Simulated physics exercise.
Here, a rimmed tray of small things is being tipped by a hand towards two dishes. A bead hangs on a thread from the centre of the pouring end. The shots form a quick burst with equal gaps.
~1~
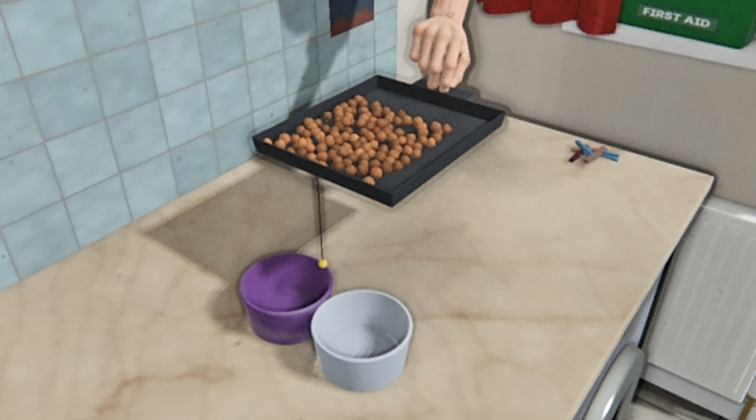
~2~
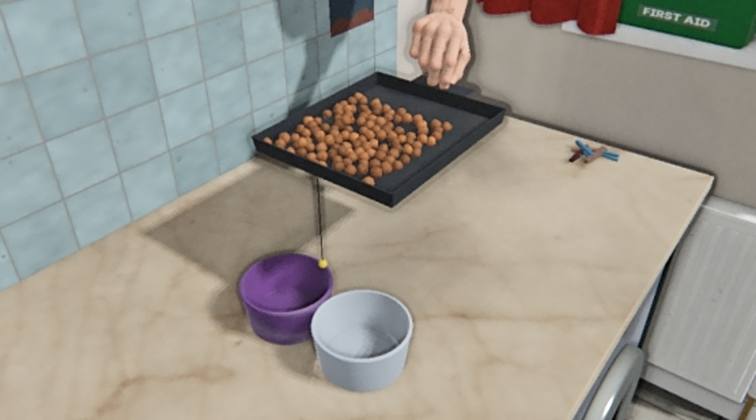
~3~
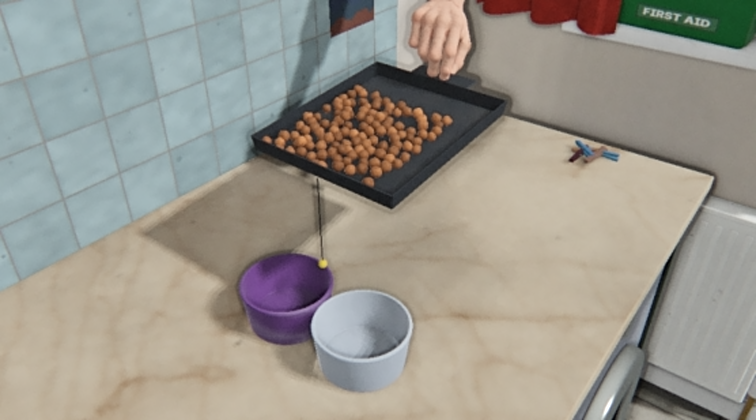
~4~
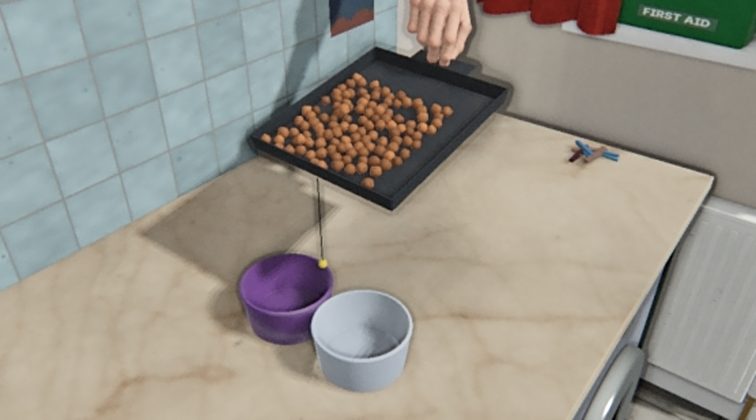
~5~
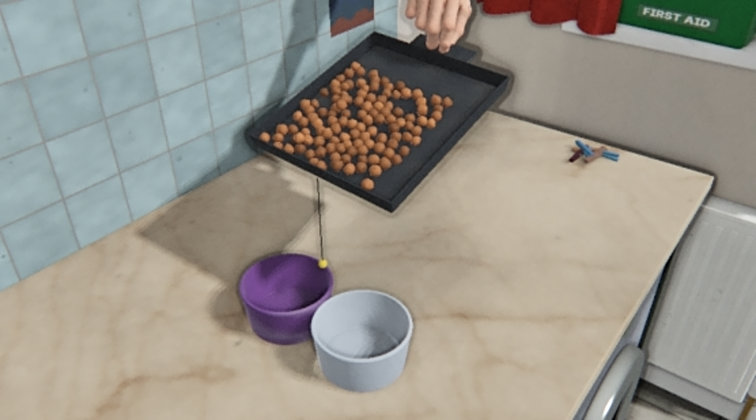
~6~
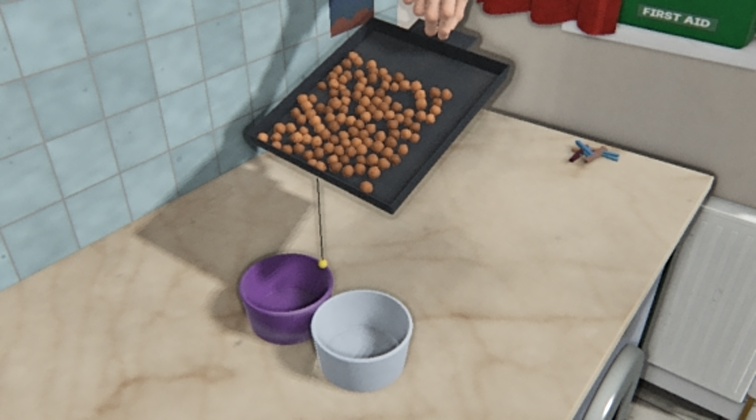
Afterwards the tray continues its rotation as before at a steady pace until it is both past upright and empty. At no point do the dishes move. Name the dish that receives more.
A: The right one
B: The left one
Option A: The right one.
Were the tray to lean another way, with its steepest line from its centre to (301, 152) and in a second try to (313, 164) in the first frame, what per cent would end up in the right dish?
In order, 0 in a hundred and 0 in a hundred.
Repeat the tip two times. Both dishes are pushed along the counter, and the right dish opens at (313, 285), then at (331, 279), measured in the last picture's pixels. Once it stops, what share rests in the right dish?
The first gives 20 %, the second 10 %.
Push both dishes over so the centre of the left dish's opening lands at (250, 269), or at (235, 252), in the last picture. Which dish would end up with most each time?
For the first place, the dish on the right side; for the second, the dish on the right side.
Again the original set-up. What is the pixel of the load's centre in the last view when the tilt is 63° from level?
Look around (336, 139) in the last picture.
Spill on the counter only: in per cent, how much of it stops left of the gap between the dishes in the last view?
It comes to 90 per cent or so.
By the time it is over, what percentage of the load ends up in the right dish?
Result: Near 50 in a hundred.
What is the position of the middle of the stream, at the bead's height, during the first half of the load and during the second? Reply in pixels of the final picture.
It passes near (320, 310) first and then near (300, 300).
Just after the last frame, tray tipped steeply; every one on the tray.
A moment on, tray tipped past a quarter turn; almost all on the tray; just a few in the left dish; just a few in the air.
Further on, tray tipped past a quarter turn; roughly half in the right dish; roughly a quarter in the left dish; roughly a third outside both.
When it is over, tray tipped past a quarter turn; roughly half in the right dish; roughly a quarter in the left dish; roughly a third outside both.
